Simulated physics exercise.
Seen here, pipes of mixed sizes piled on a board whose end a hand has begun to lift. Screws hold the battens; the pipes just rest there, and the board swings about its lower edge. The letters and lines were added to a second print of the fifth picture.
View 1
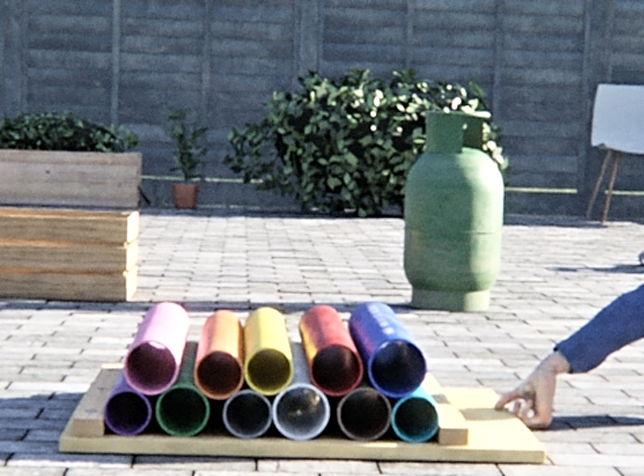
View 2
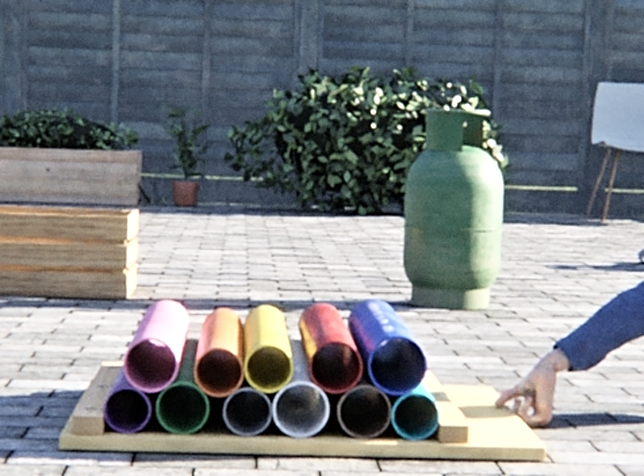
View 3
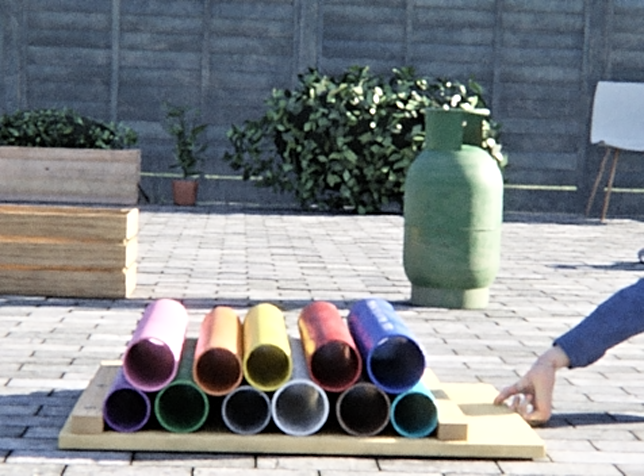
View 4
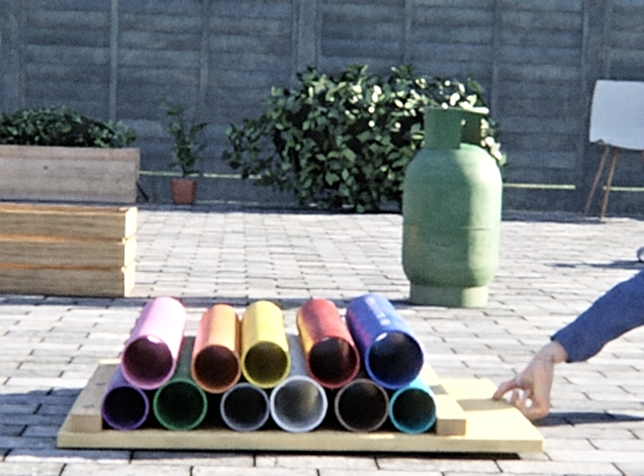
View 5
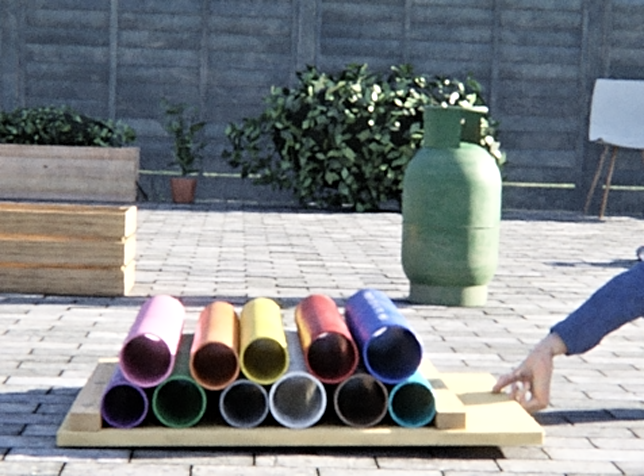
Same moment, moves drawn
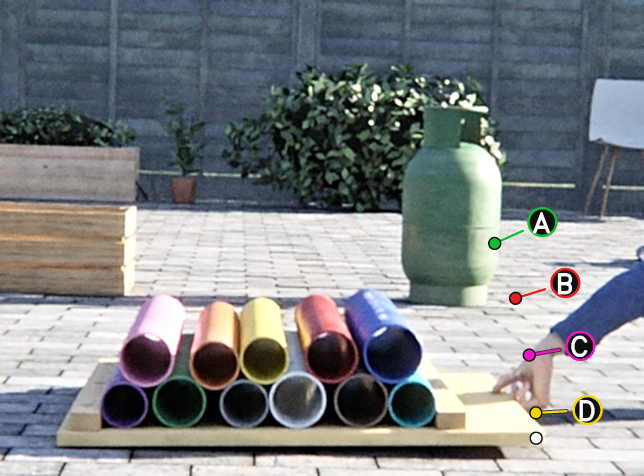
A hand at the right gripped the end of a wooden board holding two rows of colourful pipes and barely raised it, while the pipes stayed in place, with a green gas cylinder standing behind.
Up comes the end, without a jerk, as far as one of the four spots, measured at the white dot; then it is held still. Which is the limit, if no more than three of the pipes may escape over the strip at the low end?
The answer is mark A.
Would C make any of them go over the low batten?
At C: No.
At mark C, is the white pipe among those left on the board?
Yes.
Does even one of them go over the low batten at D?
No, at D.
On the copy, A at (495, 243); B at (516, 299); C at (529, 355); D at (536, 413); the white dot at (536, 438).
On A. First, board at 16°.
Then, board at 26°.
Finally, board at 26°, three over the low batten (yellow, orange, pink).
By contrast, B none over the low batten; C none over the low batten; D none over the low batten.
